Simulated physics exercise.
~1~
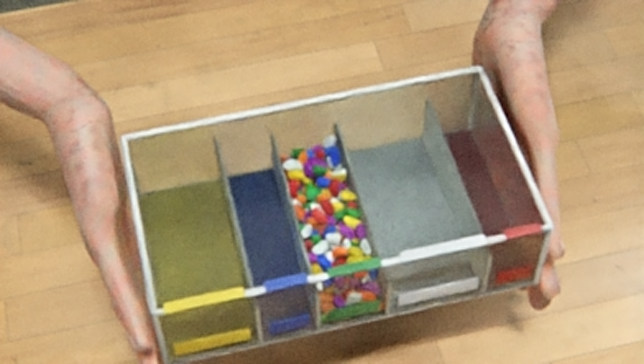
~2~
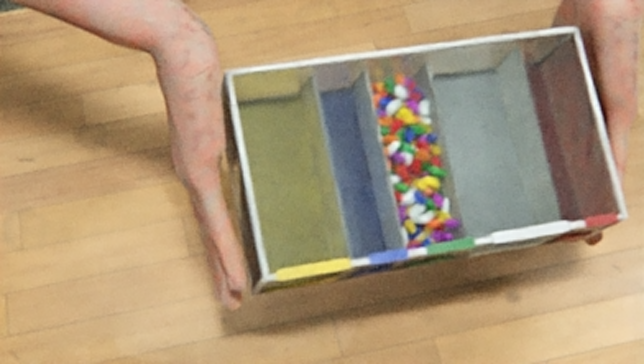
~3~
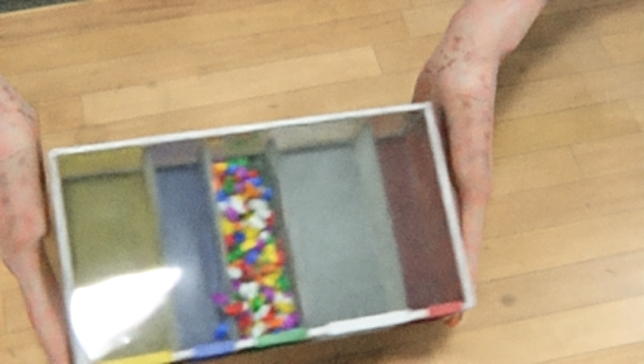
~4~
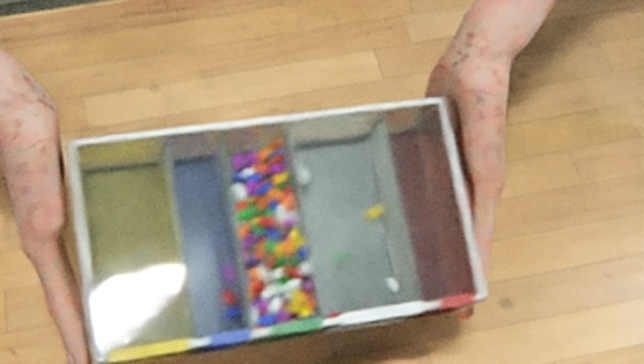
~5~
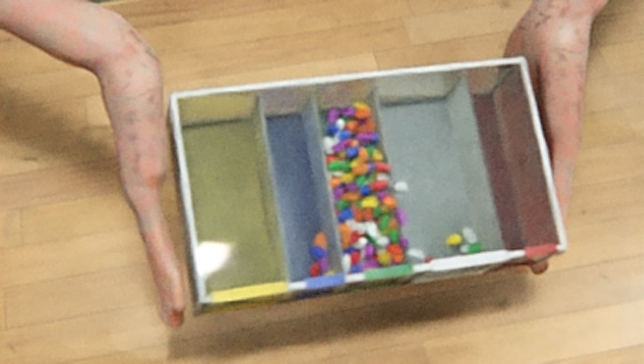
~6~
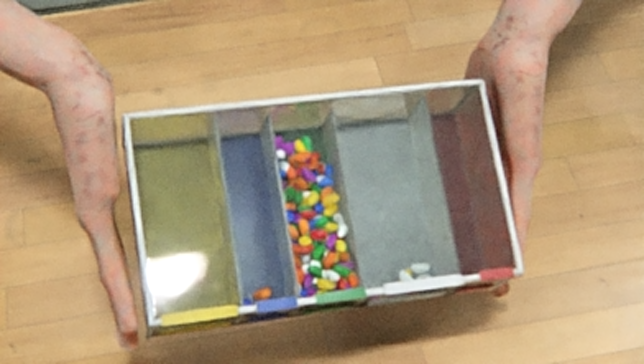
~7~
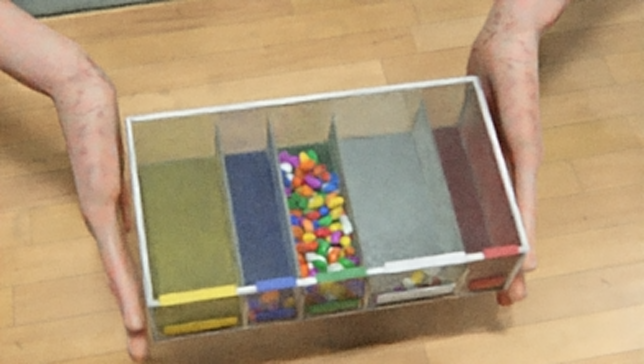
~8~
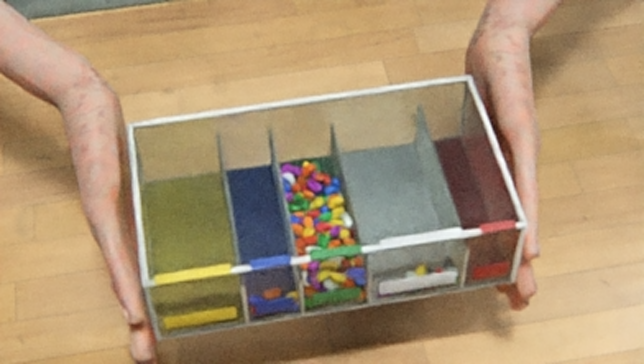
Hands tilting and shaking a lidded divided box of colourful jelly beans, a few spilling from green into blue and white compartments.
